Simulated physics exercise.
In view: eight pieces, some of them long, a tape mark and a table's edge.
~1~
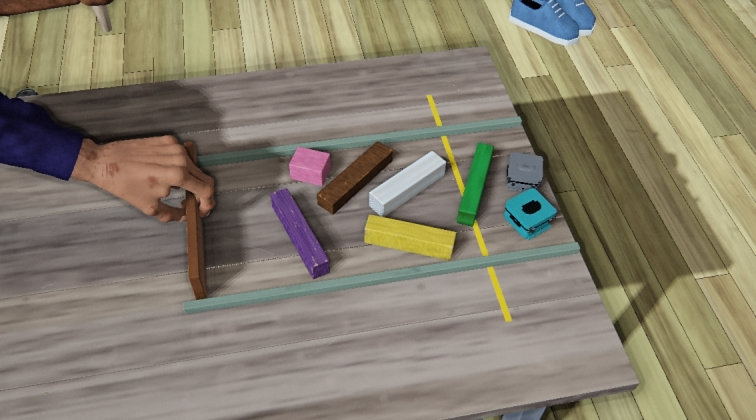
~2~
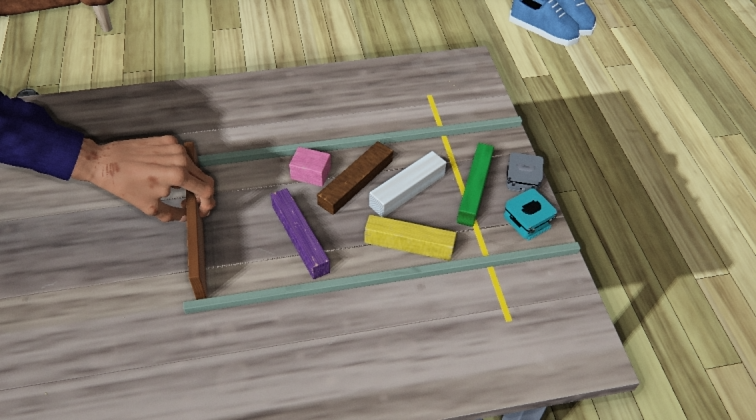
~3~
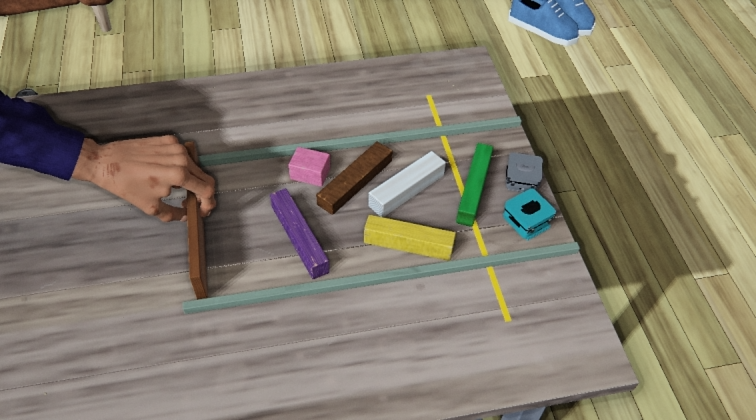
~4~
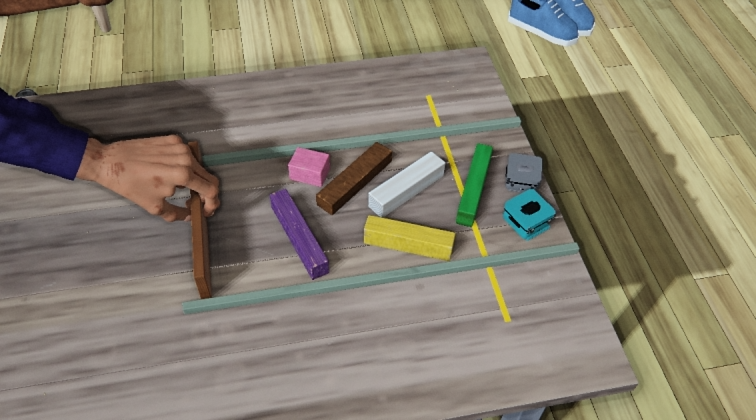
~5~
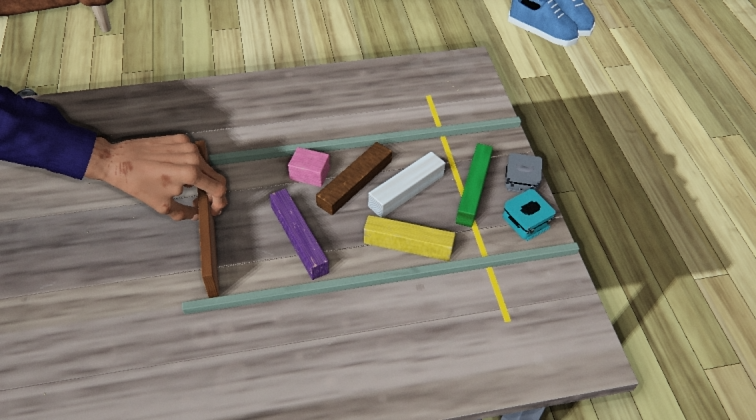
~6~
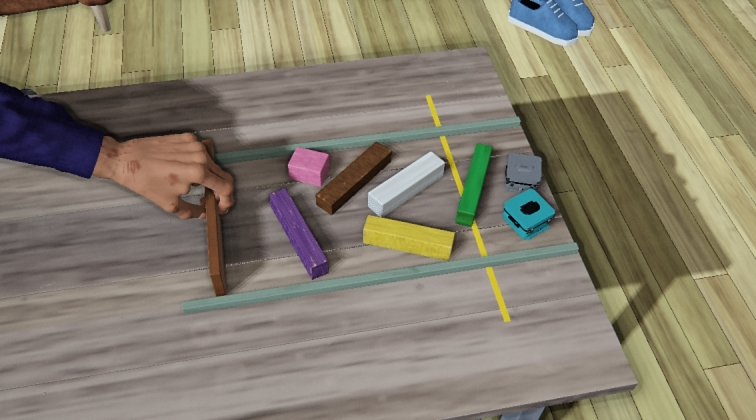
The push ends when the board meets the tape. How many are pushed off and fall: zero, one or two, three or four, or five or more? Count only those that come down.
Here the number that fall off is one or two.
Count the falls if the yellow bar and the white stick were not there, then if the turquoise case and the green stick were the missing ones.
Fallen: 0, and 0 in the other try.
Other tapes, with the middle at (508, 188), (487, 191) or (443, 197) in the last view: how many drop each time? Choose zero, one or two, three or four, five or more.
The falls would be 5 or more; three to four; zero.
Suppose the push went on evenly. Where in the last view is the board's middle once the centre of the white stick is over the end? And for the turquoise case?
For the white stick at (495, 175), for the turquoise case at (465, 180).
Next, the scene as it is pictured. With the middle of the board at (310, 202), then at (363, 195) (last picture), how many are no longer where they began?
First 3, then 5.
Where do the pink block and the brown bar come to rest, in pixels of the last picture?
First (463, 141), then (493, 159).
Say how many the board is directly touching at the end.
The number is 2.
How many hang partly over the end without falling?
3 of them.
Soon after, none off yet; grey case at rest near (523, 174); turquoise case at rest near (528, 215); green stick at rest near (474, 184).
At rest, the number that fall off is one or two; fallen, grey case.
